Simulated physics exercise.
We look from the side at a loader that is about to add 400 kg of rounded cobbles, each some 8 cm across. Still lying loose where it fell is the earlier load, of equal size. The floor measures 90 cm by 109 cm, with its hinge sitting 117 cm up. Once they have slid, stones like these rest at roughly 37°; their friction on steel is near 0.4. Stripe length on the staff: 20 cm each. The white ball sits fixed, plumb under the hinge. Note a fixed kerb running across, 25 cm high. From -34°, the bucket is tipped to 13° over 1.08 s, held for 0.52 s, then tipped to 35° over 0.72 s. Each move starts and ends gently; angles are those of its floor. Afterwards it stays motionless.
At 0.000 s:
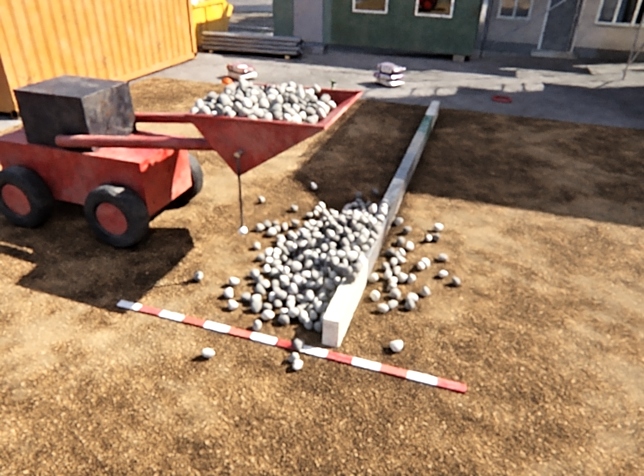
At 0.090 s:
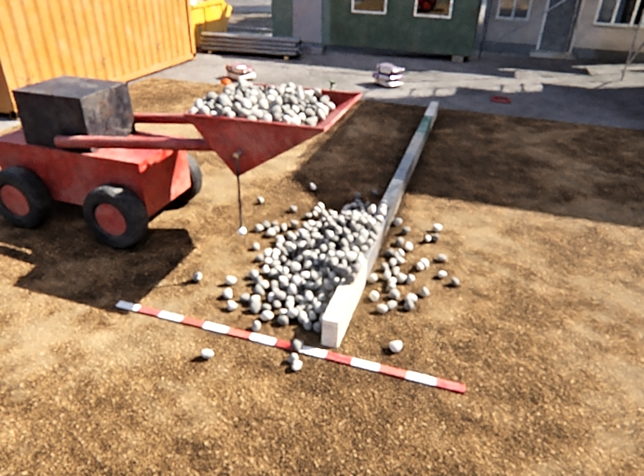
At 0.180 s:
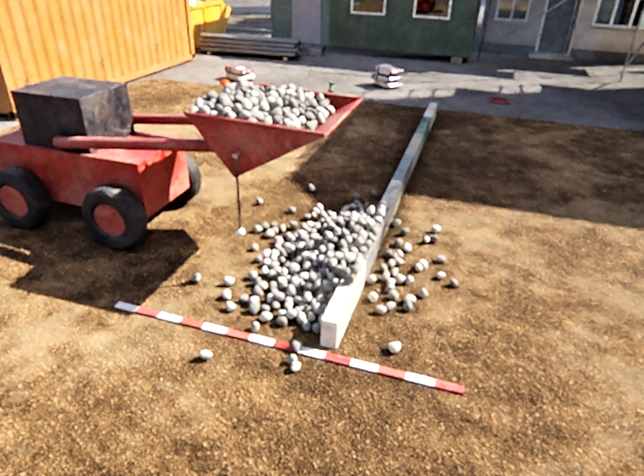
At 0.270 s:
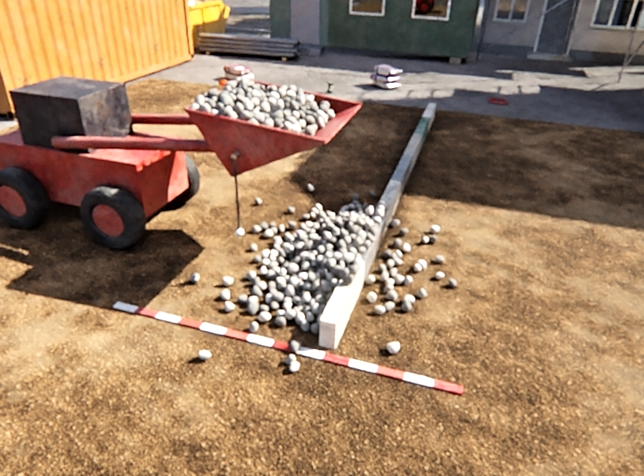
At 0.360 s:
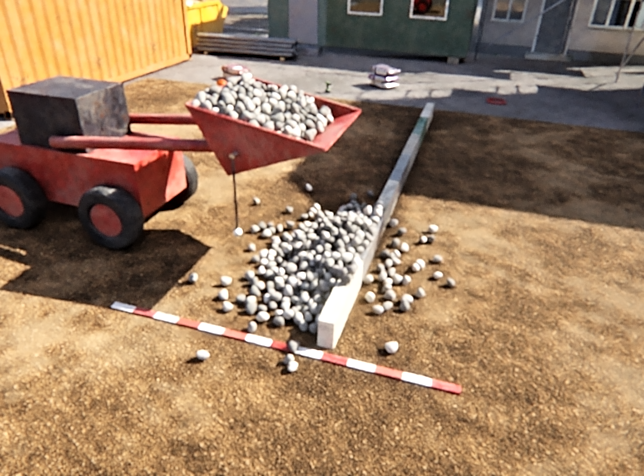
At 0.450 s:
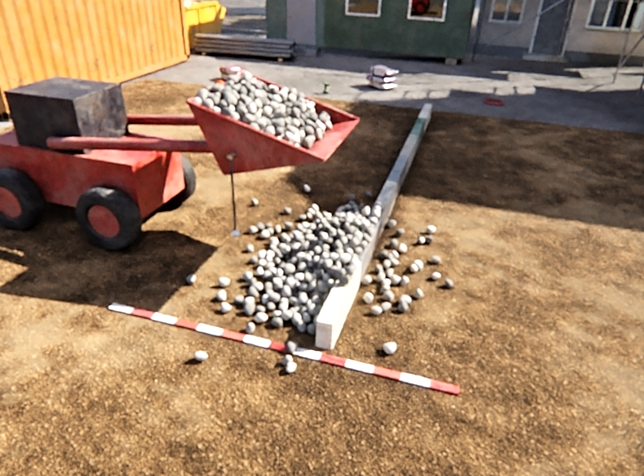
A red loader's bucket full of grey stones gradually tilts downward beside a loose stone pile.
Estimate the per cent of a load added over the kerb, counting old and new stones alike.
Roughly 38 per cent of a load is added.
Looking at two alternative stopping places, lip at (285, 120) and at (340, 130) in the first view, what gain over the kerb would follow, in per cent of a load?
The first would add around 5 per cent, the second around 65 per cent.
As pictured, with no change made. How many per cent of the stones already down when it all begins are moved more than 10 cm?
About 10 %.
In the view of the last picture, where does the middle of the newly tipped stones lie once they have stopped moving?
The middle ends up near (346, 248).
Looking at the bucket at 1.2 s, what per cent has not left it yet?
Close to 100 in a hundred is still held.
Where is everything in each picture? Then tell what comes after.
In the first picture, lip at (326, 128), floor tilted -34°, highest stones at (260, 92). The earlier load is highest near (361, 228), 35 cm above ground level, 95 % on this side of the kerb, 6 % over the kerb.
In the second picture, the bucket is at -33°, its lip at (325, 130); the top of the load is at (259, 91); the stones move at 0.1 m/s on average.
In the third picture, lip at (325, 135), floor tilted -31°, highest stones at (252, 91); the stones move at 0.2 m/s on average.
In the fourth picture, lip at (326, 142), floor tilted -27°, highest stones at (249, 88); the stones move at 0.2 m/s on average.
In the fifth picture, lip at (326, 150), floor tilted -22°, highest stones at (241, 84); the stones move at 0.3 m/s on average.
In the sixth picture, the bucket is at -16°, its lip at (325, 160); the top of the load is at (243, 81); the stones move at 0.3 m/s on average.
After 0.8 s the floor is at 6°; in per cent of one load, 100 in the bucket, 95 on this side of the kerb, 6 over the kerb; the foremost stones are at (428, 267).
After 1.2 s the floor is at 13°; in per cent of one load, 99 in the bucket, 96 on this side of the kerb, 6 over the kerb; the foremost stones are at (428, 267).
After 2.8 s the floor is at 35°; in per cent of one load, 5 in the bucket, 160 on this side of the kerb, 35 over the kerb; the foremost stones are at (483, 293).
After 5.3 s the floor is at 35°; in per cent of one load, 0 in the bucket, 156 on this side of the kerb, 45 over the kerb; the foremost stones are at (484, 298). Net gain over the kerb, 38.
